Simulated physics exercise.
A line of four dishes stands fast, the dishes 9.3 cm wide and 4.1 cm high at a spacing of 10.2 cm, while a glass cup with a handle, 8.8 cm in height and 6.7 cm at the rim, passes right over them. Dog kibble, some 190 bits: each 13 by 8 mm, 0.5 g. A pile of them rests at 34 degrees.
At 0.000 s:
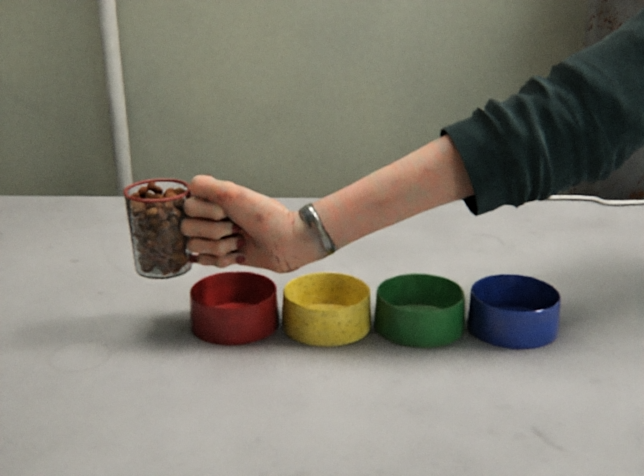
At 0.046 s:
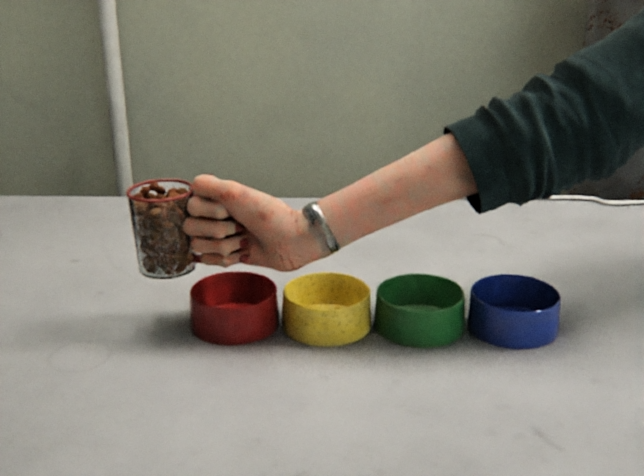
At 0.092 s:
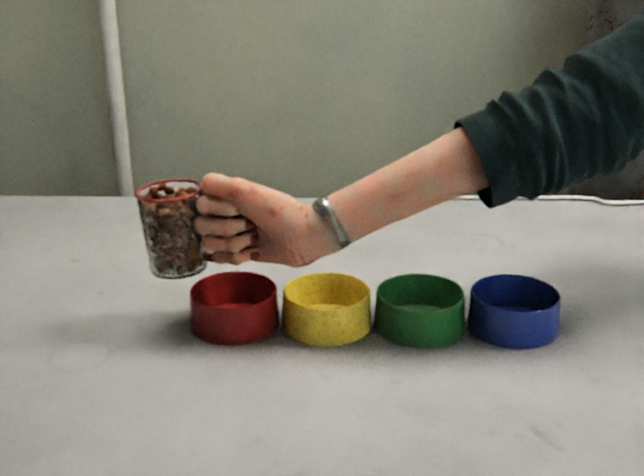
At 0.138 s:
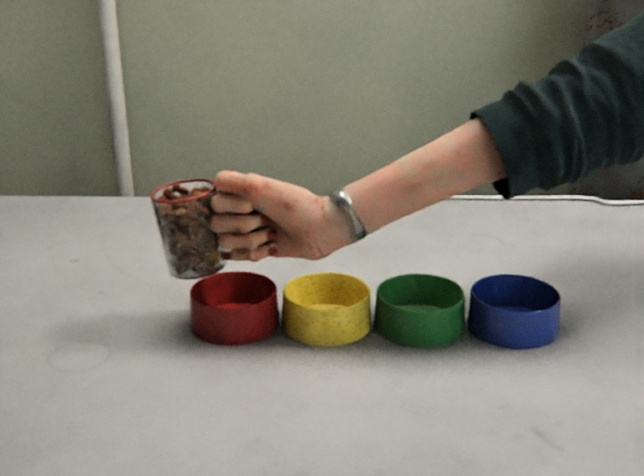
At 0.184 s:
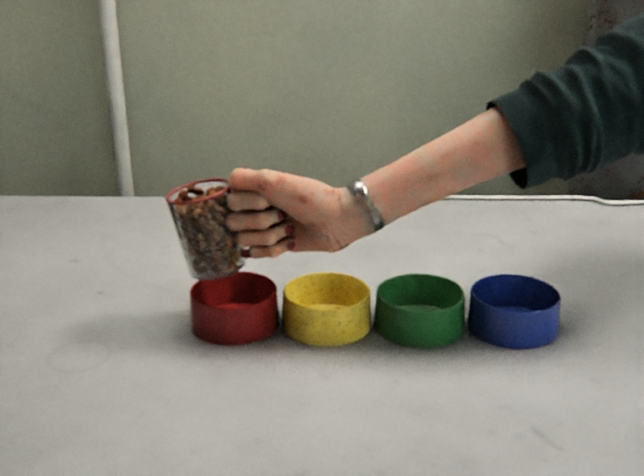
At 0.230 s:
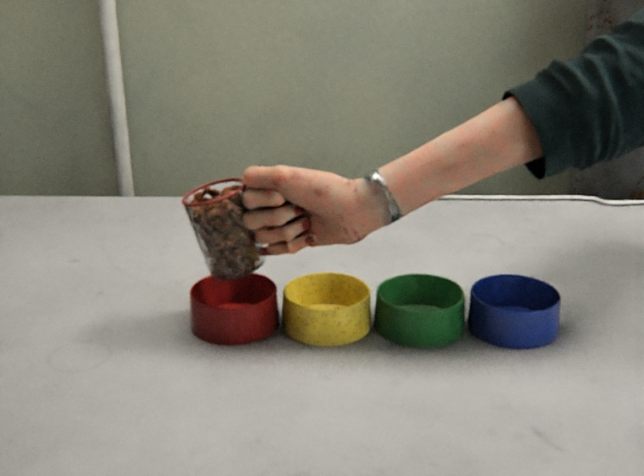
A hand and forearm in a dark green sleeve, with a silver bracelet, reach in from the right over a pale grey table before a grey-green wall, seen from slightly above. The hand grips a clear, red-rimmed cup of brown kibble above a row of red, yellow, green and blue dishes. The arm carries the cup a short way right, tilting it slightly, until it is above the red dish.
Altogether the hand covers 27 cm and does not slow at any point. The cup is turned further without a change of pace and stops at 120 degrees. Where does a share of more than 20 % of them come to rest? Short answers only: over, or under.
Red under. Blue under. Green under. Yellow over. Counter over.
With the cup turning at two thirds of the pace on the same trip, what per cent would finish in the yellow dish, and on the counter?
In the yellow dish 70; on the counter 30.
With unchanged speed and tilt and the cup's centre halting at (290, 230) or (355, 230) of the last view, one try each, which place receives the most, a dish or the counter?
The largest share ends at red first and at yellow second.
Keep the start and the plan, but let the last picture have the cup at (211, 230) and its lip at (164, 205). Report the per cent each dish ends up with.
You'd end up with red at 0, blue at 0, green at 10 and yellow at 60.
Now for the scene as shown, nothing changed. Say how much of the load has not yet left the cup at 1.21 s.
I reckon around 90 per cent.
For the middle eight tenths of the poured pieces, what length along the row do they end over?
It covers some 9 centimetres of the row.
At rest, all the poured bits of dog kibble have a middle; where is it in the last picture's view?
Resting centre estimate: Around (346, 314).
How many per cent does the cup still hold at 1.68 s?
My guess is near 25 per cent.
After 0.82 s, tilt 65 degrees; cup holds 100 %.
After 1.21 s, tilt 98 degrees; cup holds 90 %, yellow 10 %.
Then, at 1.68 s, tilt 120 degrees; cup holds 25 %, green 5 %, yellow 50 %.
By 2.7 s all is still; red 0 %, blue 0 %, green 5 %, yellow 65 %, counter 30 %.
